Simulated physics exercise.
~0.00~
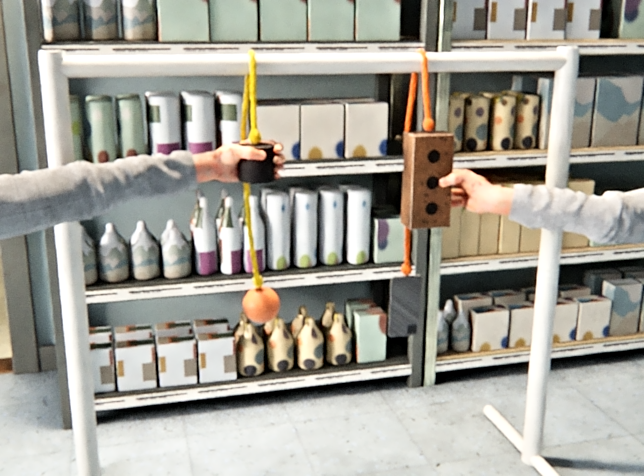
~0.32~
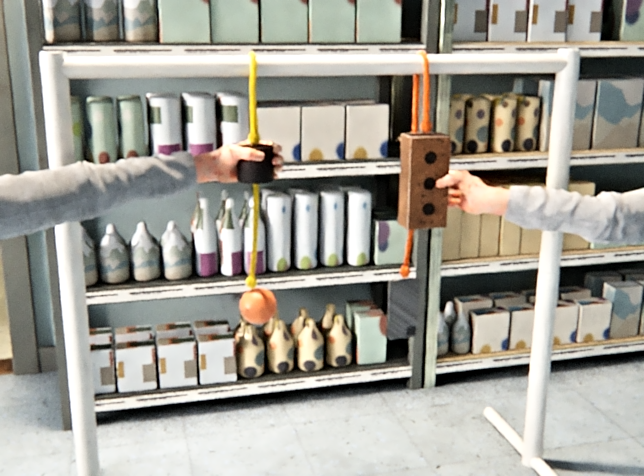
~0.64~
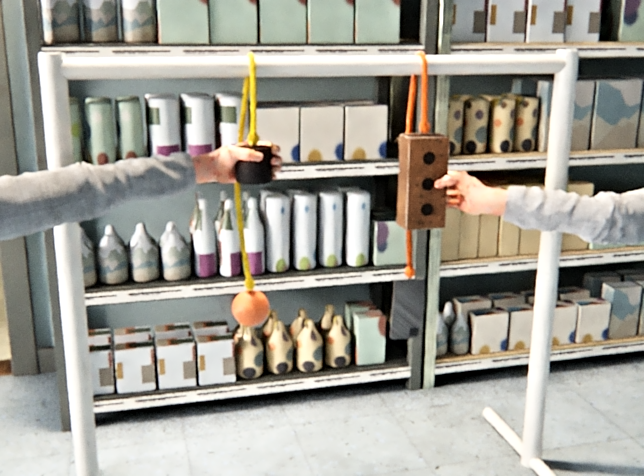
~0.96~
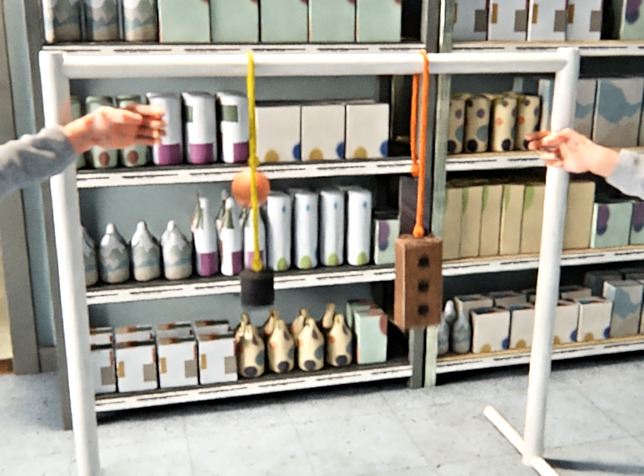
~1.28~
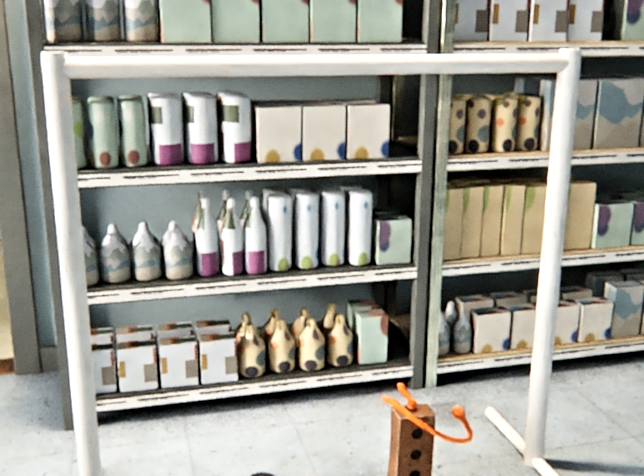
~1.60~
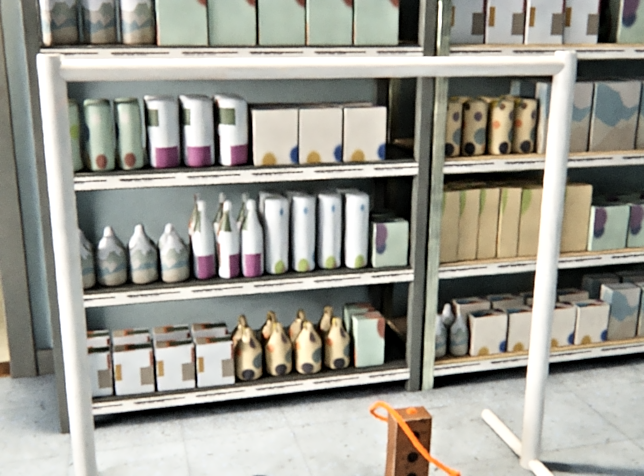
Two grey-sleeved arms reach in from either side of a white rail, seen from the front before shelves of boxes and bottles in a store. The left hand holds a small black cylinder on a yellow rope with an orange ball at its other end, while the right hand steadies a brown brick with dark holes on an orange rope. The ball sways slightly. Both hands let go and draw back, and the cylinder and brick drop as the ball rises. Both ropes come off the rail. The brick ends upright on the pale floor with orange rope against it, the cylinder out of view.
